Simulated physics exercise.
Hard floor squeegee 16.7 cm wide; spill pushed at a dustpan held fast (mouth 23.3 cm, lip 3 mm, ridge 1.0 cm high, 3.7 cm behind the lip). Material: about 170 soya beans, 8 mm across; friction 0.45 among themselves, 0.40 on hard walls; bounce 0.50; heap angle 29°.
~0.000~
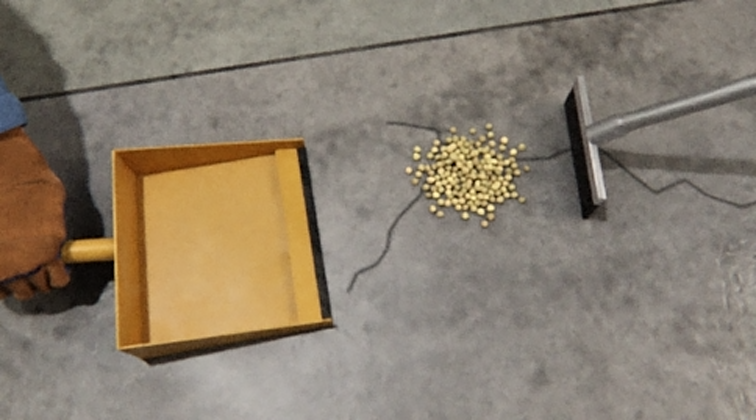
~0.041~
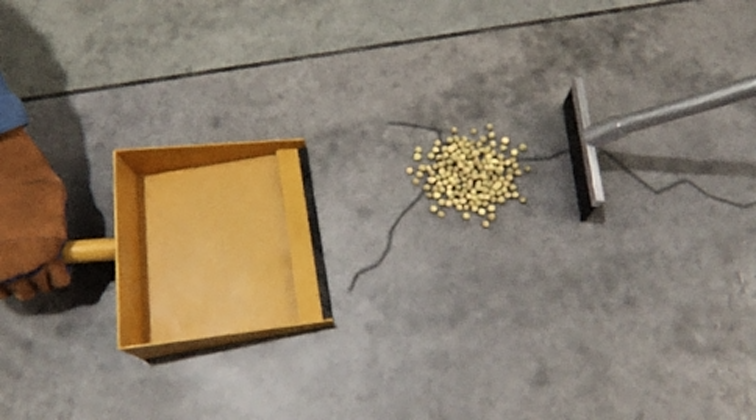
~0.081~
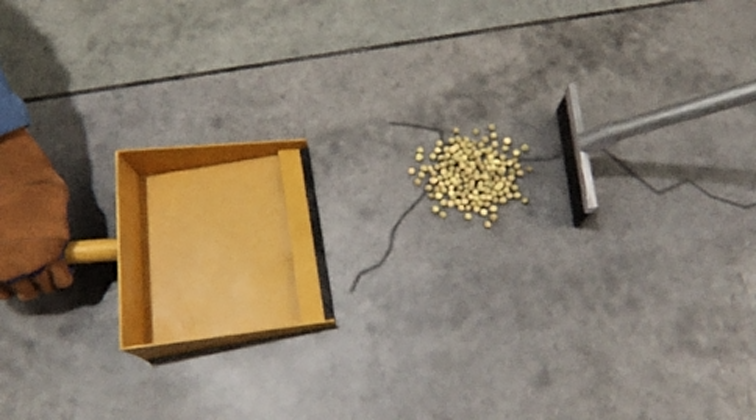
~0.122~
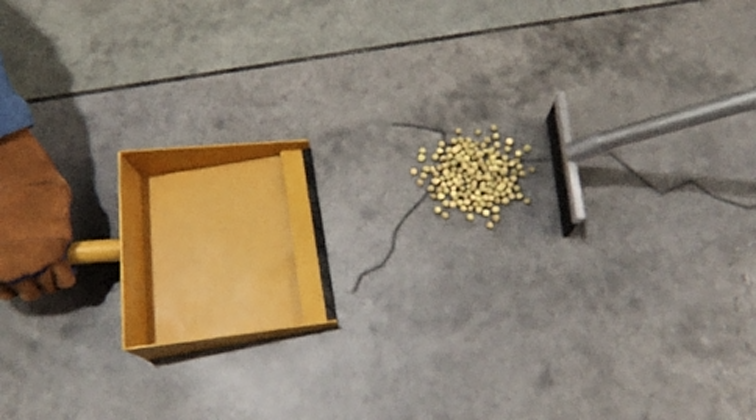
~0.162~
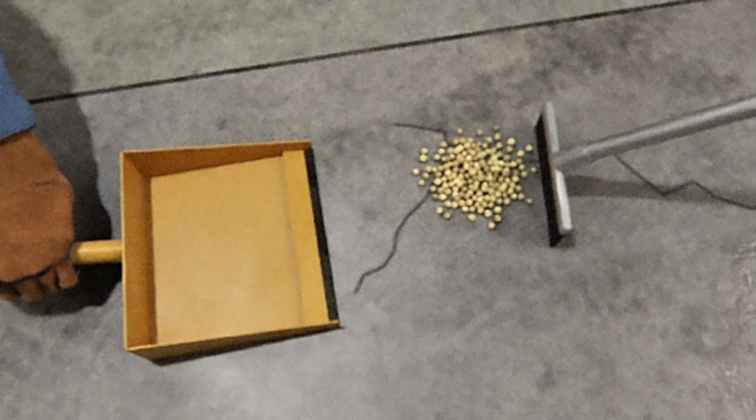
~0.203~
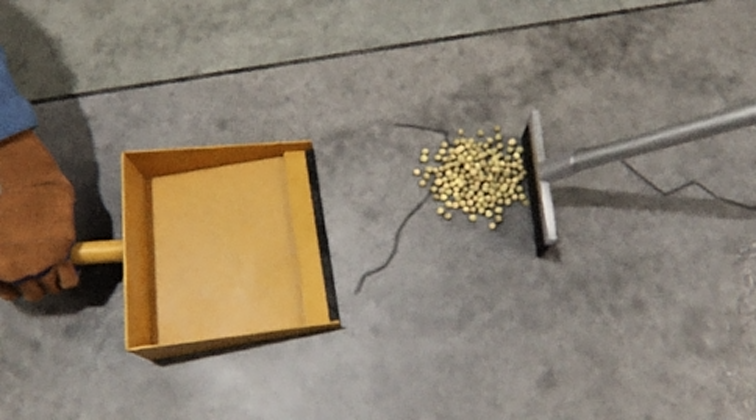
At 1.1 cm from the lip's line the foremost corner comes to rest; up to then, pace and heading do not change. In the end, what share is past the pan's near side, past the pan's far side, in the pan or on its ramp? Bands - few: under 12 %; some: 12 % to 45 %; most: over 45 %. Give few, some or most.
Near side: Few, far side: Few, pan: Few.
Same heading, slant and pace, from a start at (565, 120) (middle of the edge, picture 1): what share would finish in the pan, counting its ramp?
The pan and its ramp would take some 15 per cent.
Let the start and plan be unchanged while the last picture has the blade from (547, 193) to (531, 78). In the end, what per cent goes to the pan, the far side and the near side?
Pan 10 % / far 35 % / near 0 %.
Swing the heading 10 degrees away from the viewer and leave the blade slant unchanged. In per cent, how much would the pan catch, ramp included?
Then about 15 per cent.
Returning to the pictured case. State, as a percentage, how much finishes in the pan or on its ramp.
Result: Roughly 0 %.
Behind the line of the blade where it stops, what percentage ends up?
Some 55 percent, give or take.
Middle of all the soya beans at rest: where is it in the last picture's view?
Look around (386, 184) in the last picture.
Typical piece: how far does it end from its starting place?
Roughly 12 cm.
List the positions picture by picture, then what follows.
In the first picture, blade from (599, 200) to (578, 84), moved 0.0 cm, 0 of the pieces shifted so far; middle of the pieces at (468, 176); pan at (213, 249).
In the second picture, blade from (597, 202) to (576, 85), moved 0.5 cm, 0 of the pieces shifted so far; middle of the pieces at (469, 176).
In the third picture, blade from (590, 208) to (570, 91), moved 1.8 cm, 0 of the pieces shifted so far; middle of the pieces at (471, 176).
In the fourth picture, blade from (578, 219) to (559, 100), moved 4.0 cm, 0 of the pieces shifted so far; middle of the pieces at (473, 177).
In the fifth picture, blade from (564, 229) to (547, 109), moved 6.3 cm, 0 of the pieces shifted so far; middle of the pieces at (475, 177).
In the sixth picture, blade from (550, 240) to (533, 118), moved 8.5 cm, 5 of the pieces shifted so far; middle of the pieces at (476, 178); pan at (221, 251). The blade's pace is about 0.56 m/s, heading 23 degrees towards the viewer's side.
Then, at 0.43 s, middle of the blade 15 cm from the lip; 0 % over the lip, far side 5 %, near side 0 %.
After 0.59 s, middle of the blade 6 cm from the lip; 0 % over the lip, far side 5 %, near side 0 %.
Then, at 0.87 s, middle of the blade 2 cm from the lip; 0 % over the lip, far side 5 %, near side 0 %.
By 1.4 s all is still; near side 0 %, far side 5 %, pan 0 %, in front of the lip or behind the blade 90 %.
